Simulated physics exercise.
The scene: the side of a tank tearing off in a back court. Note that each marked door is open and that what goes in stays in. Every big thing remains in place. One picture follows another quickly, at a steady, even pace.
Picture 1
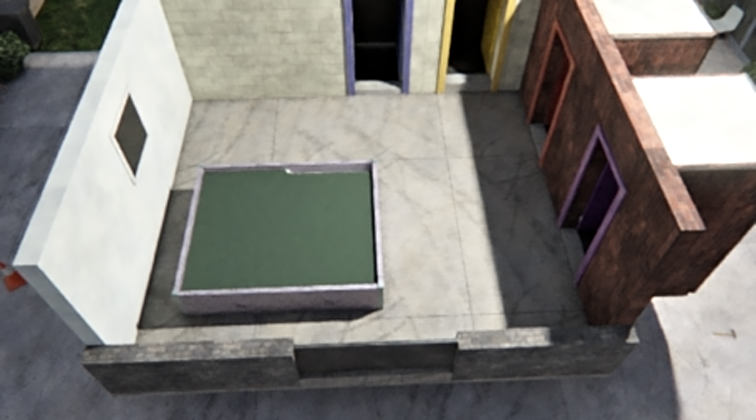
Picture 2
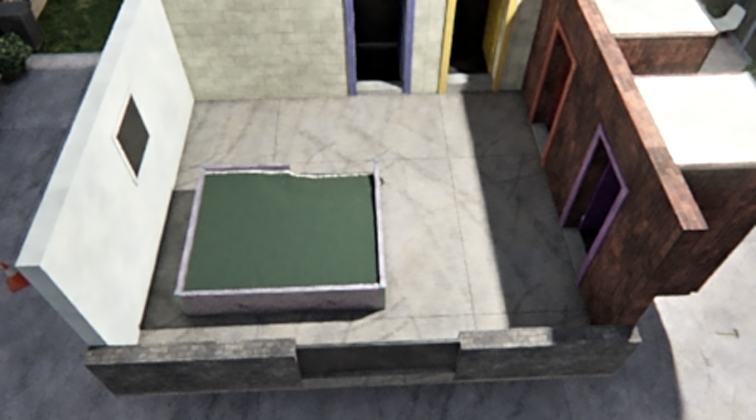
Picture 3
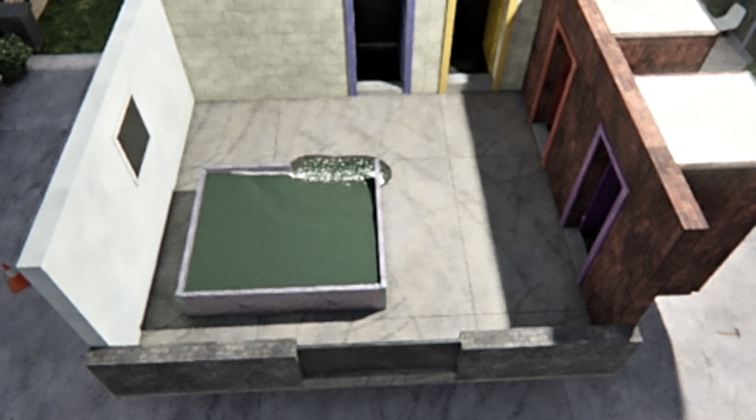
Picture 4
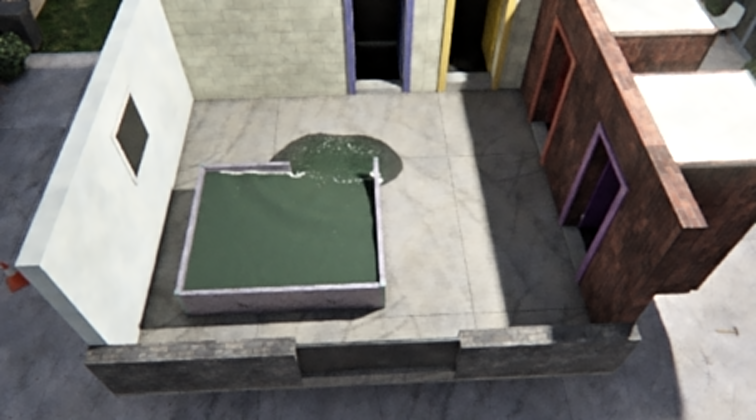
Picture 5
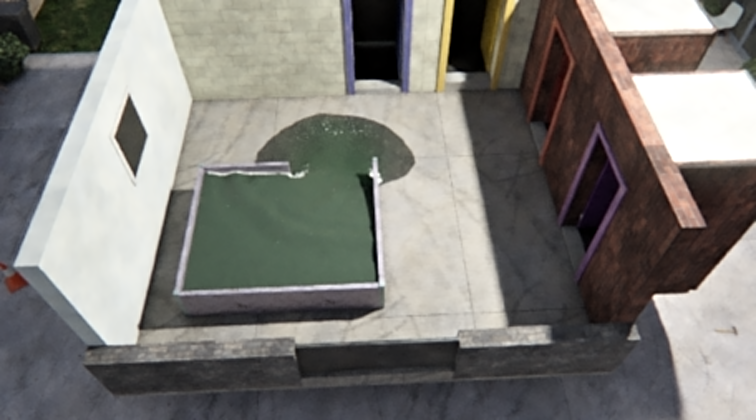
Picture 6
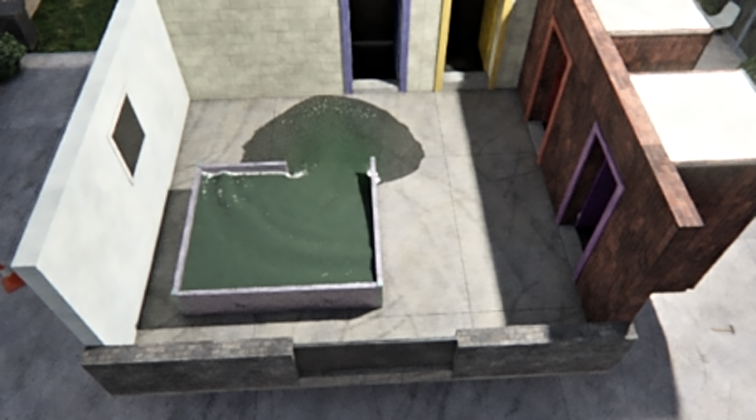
The clip shows a low, open tank of dark green liquid in a walled court with coloured doorways; part of its far side gives way, and liquid pours through the gap, spreading across the pale floor toward the back wall.
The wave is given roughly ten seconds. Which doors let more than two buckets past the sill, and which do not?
Here is the split: The blue door lets more through; the red door lets more through; the yellow door keeps it to two or fewer; the purple door keeps it to two or fewer.
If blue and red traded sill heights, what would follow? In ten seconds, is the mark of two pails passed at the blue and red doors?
After the swap, blue ends up over, and red ends up short.
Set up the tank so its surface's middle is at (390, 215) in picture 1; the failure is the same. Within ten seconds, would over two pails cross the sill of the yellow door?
Well, the way I see it, the yellow door breaks past the limit.
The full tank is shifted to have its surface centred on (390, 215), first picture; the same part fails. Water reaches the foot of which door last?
That would be the purple one.
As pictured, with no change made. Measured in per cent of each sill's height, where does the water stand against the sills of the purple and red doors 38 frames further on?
Depth ratios, approx.: 100 and 170 percent.
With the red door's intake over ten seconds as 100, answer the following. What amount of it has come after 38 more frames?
Roughly 55 %.
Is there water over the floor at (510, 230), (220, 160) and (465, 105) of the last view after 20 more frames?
Result, as listed: Not wetted / wetted / wetted.
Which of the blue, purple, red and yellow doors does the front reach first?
That's the blue-painted one.
A moment on, water covers 25 % of the floor; the blue door under two buckets in, the red door not reached, the yellow door not reached, the purple door not reached.
Next, water covers 35 % of the floor; the blue door over two buckets in, the red door not reached, the yellow door wet at the sill, nothing in, the purple door not reached.
Then, water covers 45 % of the floor; the blue door far over two buckets in, the red door under two buckets in, the yellow door wet at the sill, nothing in, the purple door not reached.
Later, water covers 90 % of the floor; the blue door far over two buckets in, the red door over two buckets in, the yellow door wet at the sill, nothing in, the purple door wet at the sill, nothing in.
In the end, water covers 100 % of the floor; the blue door far over two buckets in, the red door over two buckets in, the yellow door wet at the sill, nothing in, the purple door wet at the sill, nothing in.
